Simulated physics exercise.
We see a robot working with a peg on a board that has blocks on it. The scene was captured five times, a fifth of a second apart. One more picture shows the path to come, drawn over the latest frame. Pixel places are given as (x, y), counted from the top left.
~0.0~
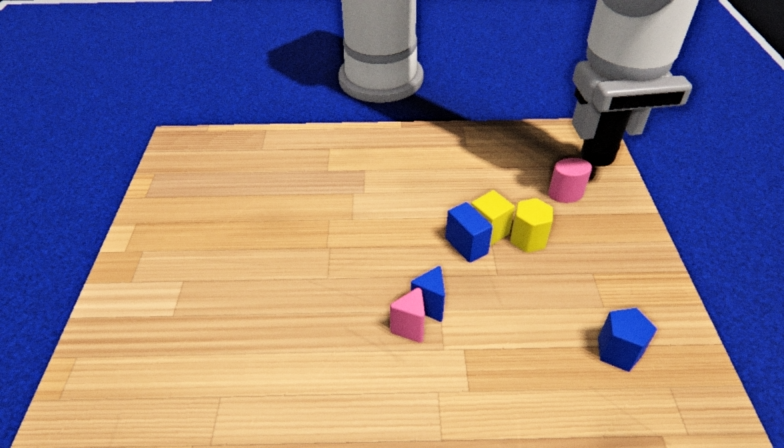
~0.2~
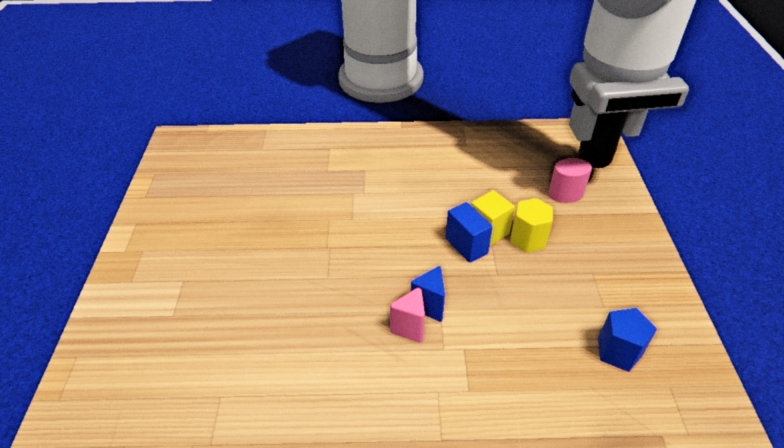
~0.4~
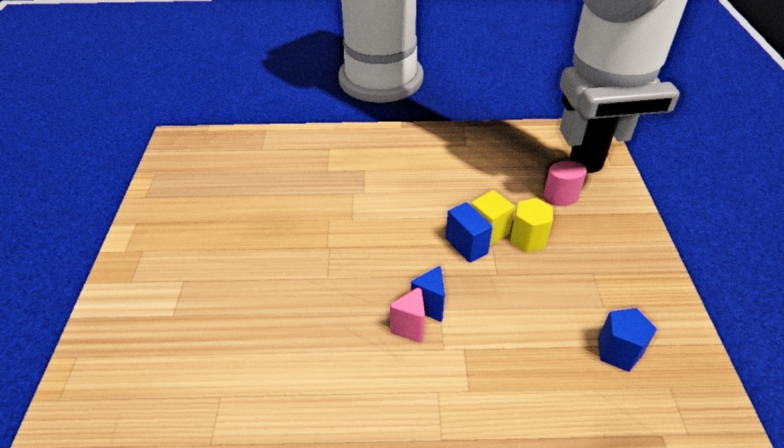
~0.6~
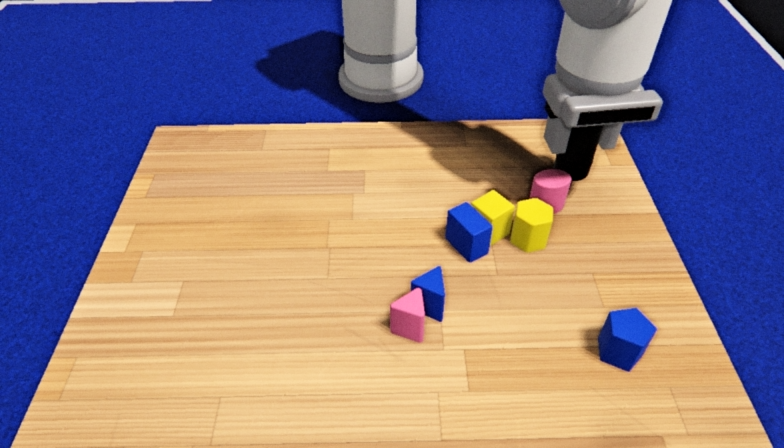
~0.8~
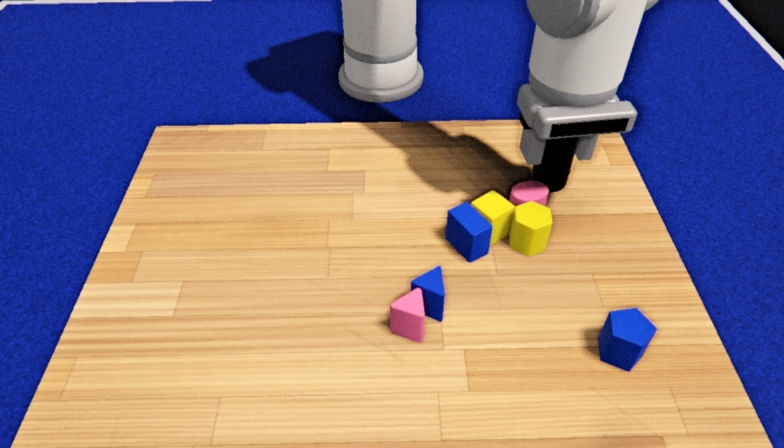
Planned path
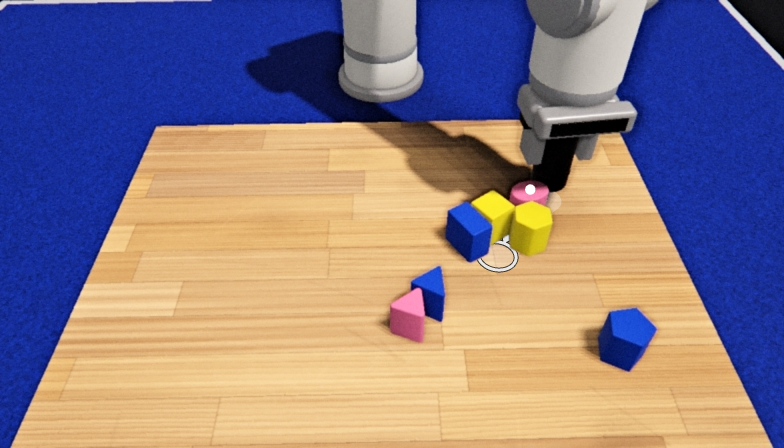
Robot arm pushing a pink cylinder leftward across a wooden board towards yellow blocks, slightly nudging the yellow hexagon beside it.
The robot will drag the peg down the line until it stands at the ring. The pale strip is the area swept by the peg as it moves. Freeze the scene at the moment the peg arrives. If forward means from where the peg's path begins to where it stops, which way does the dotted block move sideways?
Toward the right.
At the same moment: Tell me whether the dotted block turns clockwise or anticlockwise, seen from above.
Viewed from overhead, the dotted block winds up turned clockwise.
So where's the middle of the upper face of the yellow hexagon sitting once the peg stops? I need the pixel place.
The middle of its upper face should be somewhere near (528, 253).
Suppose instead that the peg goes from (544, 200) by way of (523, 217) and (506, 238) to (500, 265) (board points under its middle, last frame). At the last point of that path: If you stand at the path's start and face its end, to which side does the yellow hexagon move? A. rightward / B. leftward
Answer: B.
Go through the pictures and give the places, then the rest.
In the first frame, peg tip (597, 157); block tops, pink triangular block (411, 302); blue rectangle (470, 217); yellow square (493, 203); pink oval (574, 166); yellow hexagon (535, 211).
In the second frame, peg (595, 159); blocks unchanged.
In the third frame, peg (586, 163); pink oval (568, 169).
In the fourth frame, peg (571, 171); pink oval (553, 177).
In the fifth frame, peg (548, 182); pink triangular block (411, 302); blue rectangle (470, 217); yellow square (493, 203); pink oval (530, 190); yellow hexagon (533, 214).
Path on the board, from (544, 200) by way of (525, 215) and (509, 234) to (497, 256); the dot is on the pink oval.
What follows on the original path. One third of the way, peg (529, 197); blue rectangle (451, 225); yellow square (473, 212); pink oval (507, 204), turned 15° clockwise; yellow hexagon (527, 225), turned 55° anticlockwise.
Two thirds of the way, peg (512, 217); blue rectangle (422, 234); yellow square (446, 221); pink oval (484, 219), turned 40° clockwise; yellow hexagon (525, 234), turned 90° anticlockwise.
At the end, peg (500, 238); pink triangular block in place; blue rectangle (401, 236), turned 10° clockwise; yellow square (428, 226), turned 15° clockwise; pink oval (467, 234), turned 70° clockwise; yellow hexagon (528, 253), turned 140° anticlockwise.
